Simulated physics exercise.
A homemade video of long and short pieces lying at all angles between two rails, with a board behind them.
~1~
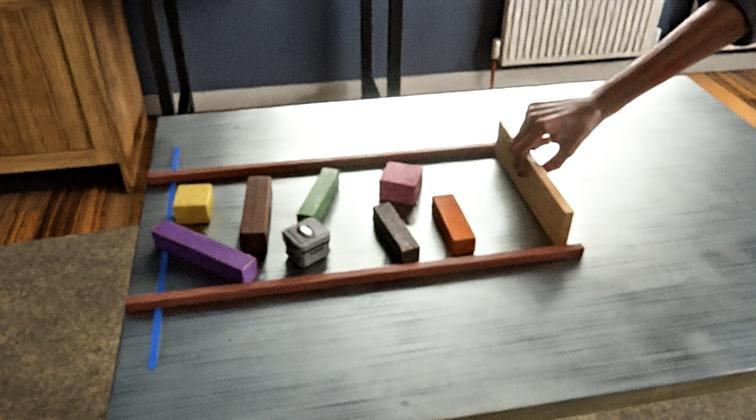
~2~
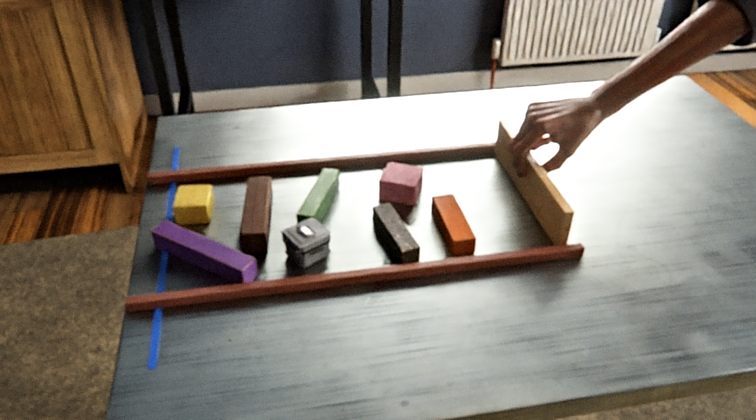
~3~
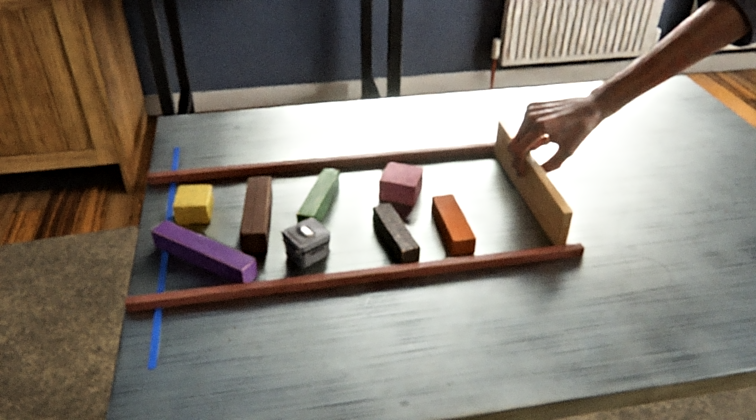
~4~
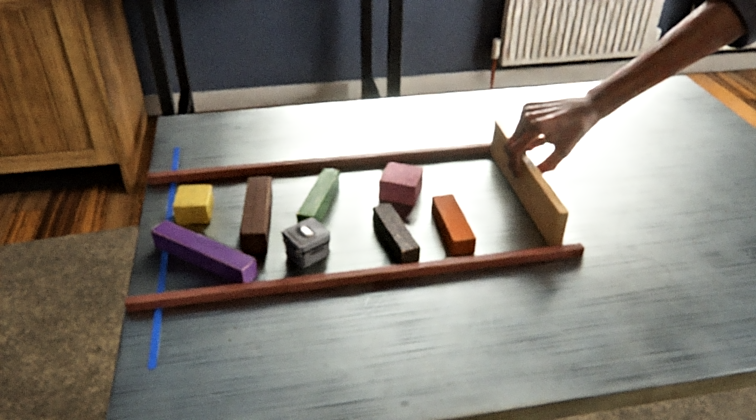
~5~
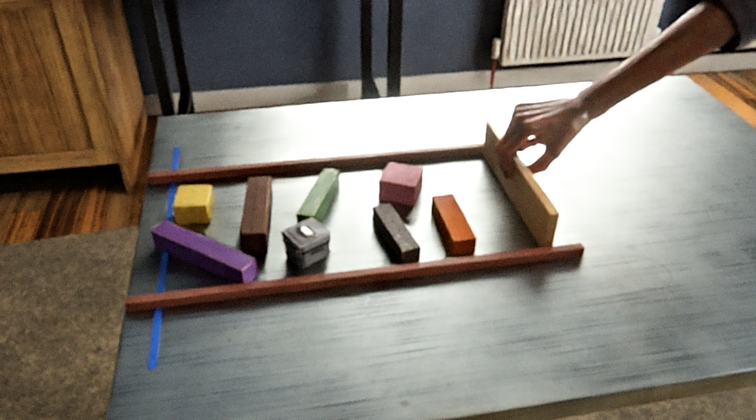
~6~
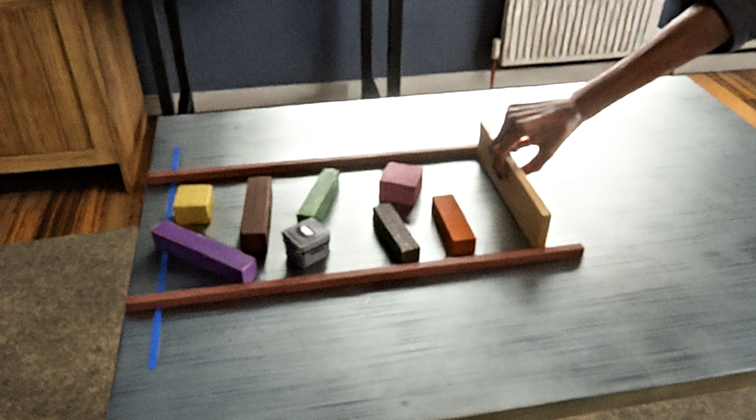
A hand slid a wooden board slightly to the left between two reddish rails on a table, while the colourful blocks scattered between the rails, some near a blue line, stayed still.
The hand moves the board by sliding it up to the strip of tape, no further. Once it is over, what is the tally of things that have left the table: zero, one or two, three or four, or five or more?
A tally of five or more.
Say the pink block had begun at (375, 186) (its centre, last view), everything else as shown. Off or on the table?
It holds on.
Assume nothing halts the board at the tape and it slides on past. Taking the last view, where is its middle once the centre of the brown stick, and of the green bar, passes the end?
The middle is at (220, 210) when it's the brown stick, and at (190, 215) when it's the green bar.
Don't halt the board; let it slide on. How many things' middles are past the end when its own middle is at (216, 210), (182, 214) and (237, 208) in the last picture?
The counts are 3, 5 and 2, in that order.
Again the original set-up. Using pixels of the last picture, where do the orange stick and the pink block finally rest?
(150, 257) and (145, 215), roughly.
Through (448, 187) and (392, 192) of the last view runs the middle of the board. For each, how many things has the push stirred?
Moved so far: 1, later 3.
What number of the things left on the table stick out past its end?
My count gives 1.
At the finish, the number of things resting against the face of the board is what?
At rest, 2 are in contact.
A little later, none off yet; yellow block at rest near (194, 204); purple bar at rest near (204, 252); brown stick at rest near (258, 214).
When it is over, the number that fall off is five or more; down, black bar, green bar, grey case, brown stick, purple bar and yellow block.
